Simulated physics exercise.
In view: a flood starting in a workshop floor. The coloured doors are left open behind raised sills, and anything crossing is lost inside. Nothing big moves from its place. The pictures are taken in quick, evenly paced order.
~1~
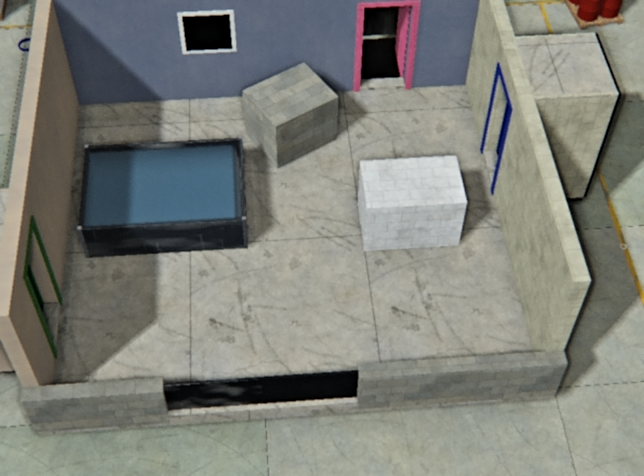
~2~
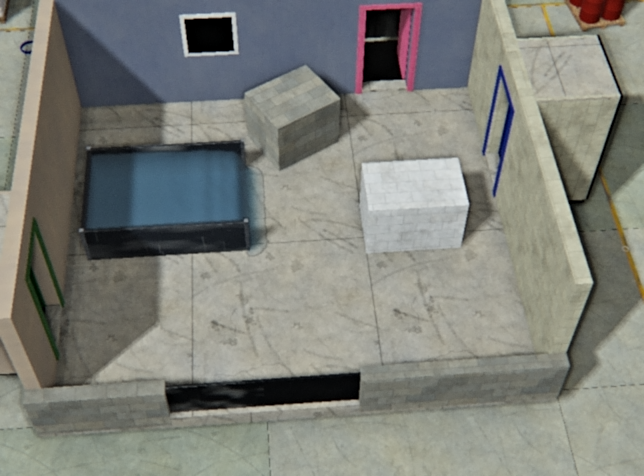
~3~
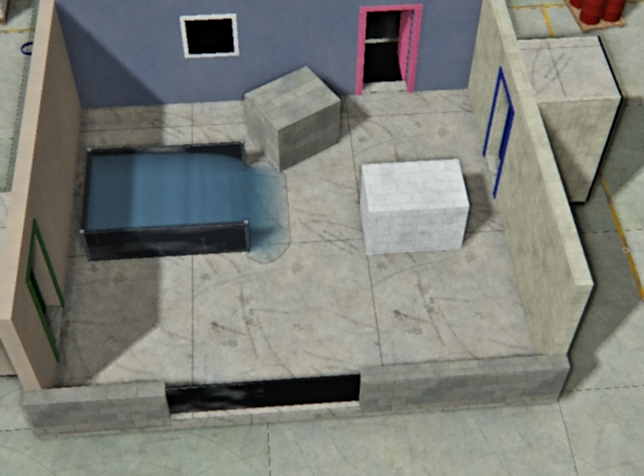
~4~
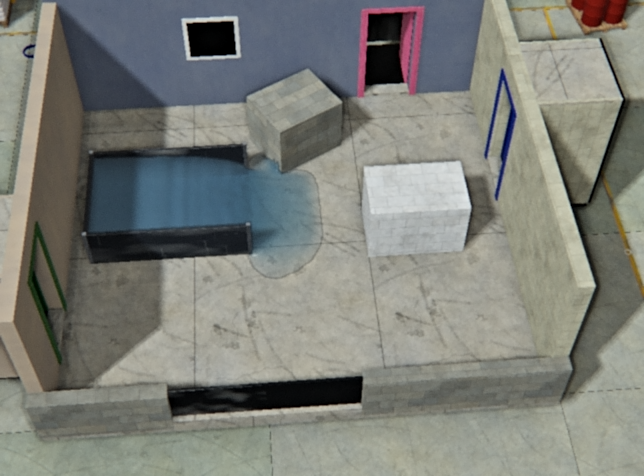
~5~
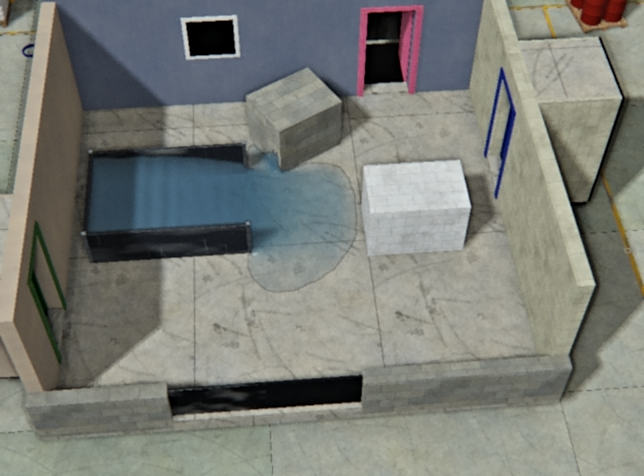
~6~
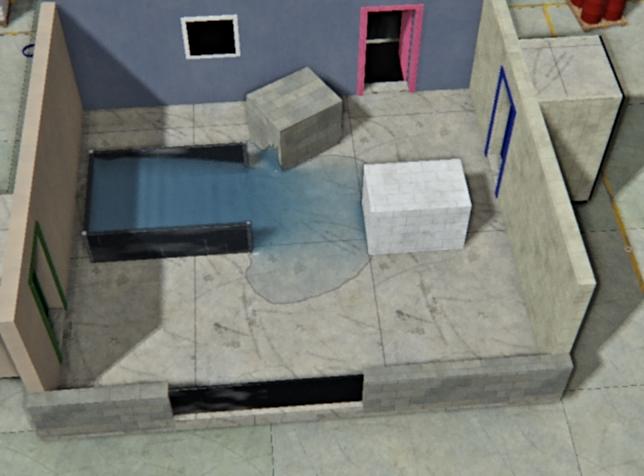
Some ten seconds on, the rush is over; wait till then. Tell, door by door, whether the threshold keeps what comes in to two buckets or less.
Green door: Two buckets or less. Pink door: More than two buckets. Blue door: More than two buckets.
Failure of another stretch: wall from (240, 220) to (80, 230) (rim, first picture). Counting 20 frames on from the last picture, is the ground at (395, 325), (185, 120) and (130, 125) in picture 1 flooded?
Going through them, the first would be submerged, the next still bare and the last still bare.
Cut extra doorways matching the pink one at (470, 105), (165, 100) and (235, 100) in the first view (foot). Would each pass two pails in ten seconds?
Result per door, in the listed order - above the line, below the line, below the line.
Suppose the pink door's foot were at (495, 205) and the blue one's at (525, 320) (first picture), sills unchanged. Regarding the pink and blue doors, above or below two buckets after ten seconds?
So, the pink one tops the limit and the blue one tops the limit.
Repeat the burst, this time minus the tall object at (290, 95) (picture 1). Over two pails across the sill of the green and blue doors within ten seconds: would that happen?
Then: Green door lets less in, blue door takes more.
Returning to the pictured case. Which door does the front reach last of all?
The green one.
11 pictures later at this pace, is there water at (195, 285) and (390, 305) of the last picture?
The first spot is bone-dry and the second inundated.
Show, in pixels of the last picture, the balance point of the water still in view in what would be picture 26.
Estimate: (329, 219).
A moment on, water covers 30 % of the floor; the green door not reached, the pink door not reached, the blue door wet at the sill, nothing in.
Next, water covers 50 % of the floor; the green door not reached, the pink door not reached, the blue door over two buckets in.
Then, water covers 65 % of the floor; the green door not reached, the pink door under two buckets in, the blue door far over two buckets in.
Later, water covers 85 % of the floor; the green door not reached, the pink door over two buckets in, the blue door far over two buckets in.
In the end, water covers 100 % of the floor; the green door wet at the sill, nothing in, the pink door far over two buckets in, the blue door far over two buckets in.
